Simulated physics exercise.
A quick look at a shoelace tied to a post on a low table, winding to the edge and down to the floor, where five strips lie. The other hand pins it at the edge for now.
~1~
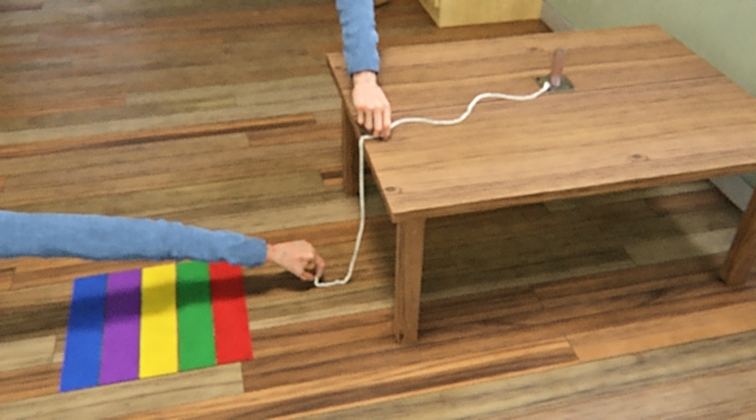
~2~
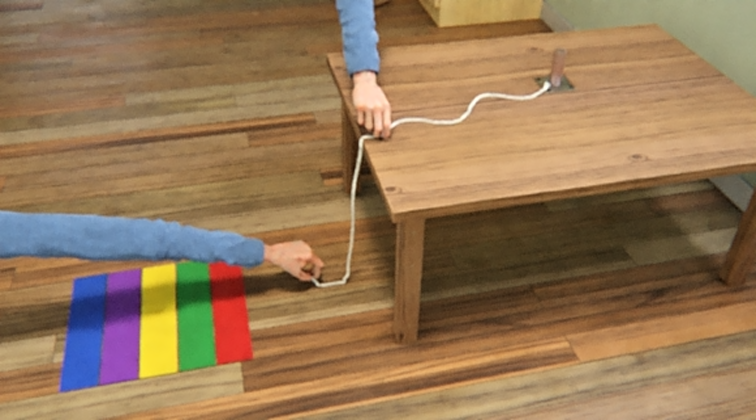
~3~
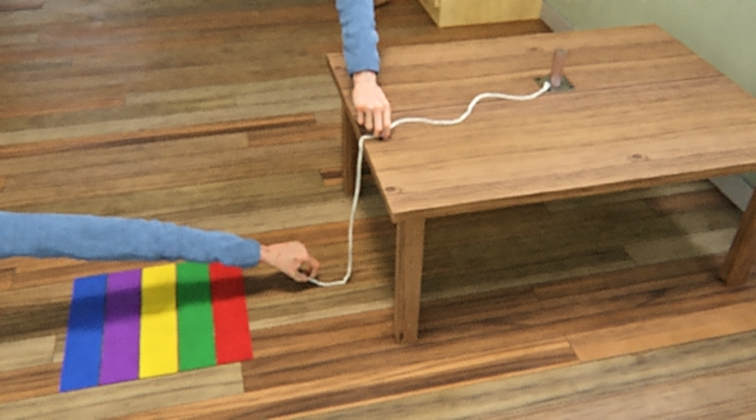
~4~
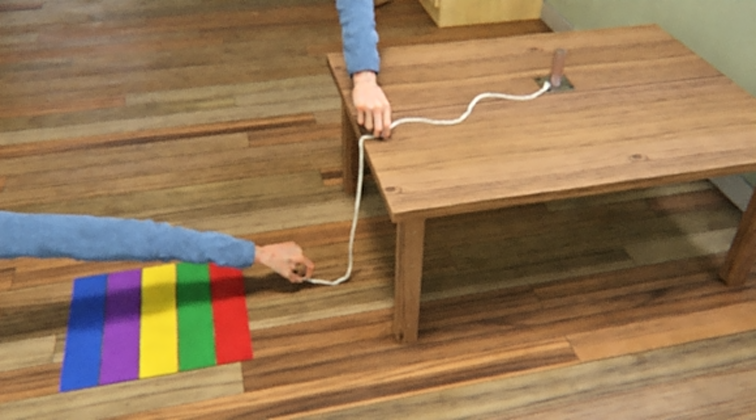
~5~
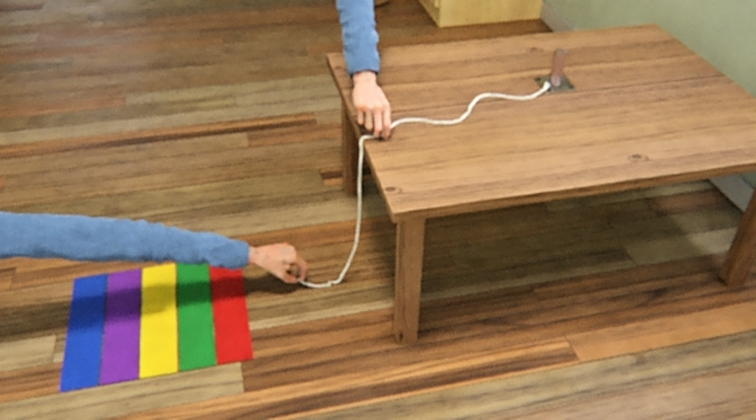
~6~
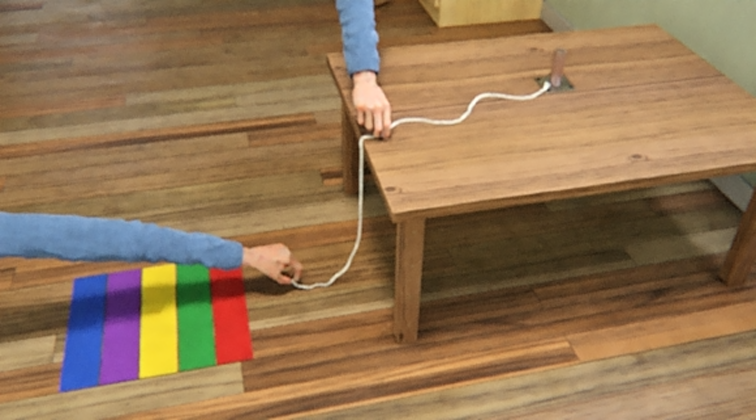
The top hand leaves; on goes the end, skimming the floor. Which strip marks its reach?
It halts on the yellow strip.
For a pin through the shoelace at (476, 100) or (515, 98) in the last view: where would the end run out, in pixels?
Try by try, around (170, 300) and (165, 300).
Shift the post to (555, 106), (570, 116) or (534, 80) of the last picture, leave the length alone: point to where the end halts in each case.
The places are (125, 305), (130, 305) and (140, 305).
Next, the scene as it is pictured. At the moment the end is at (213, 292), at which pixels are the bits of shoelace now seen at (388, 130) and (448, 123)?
About (360, 142), and the other about (419, 120).
Soon after, end near (212, 292); over red.
After that, end near (177, 298); over green.
At the stop, end near (155, 301); over yellow. Over yellow.
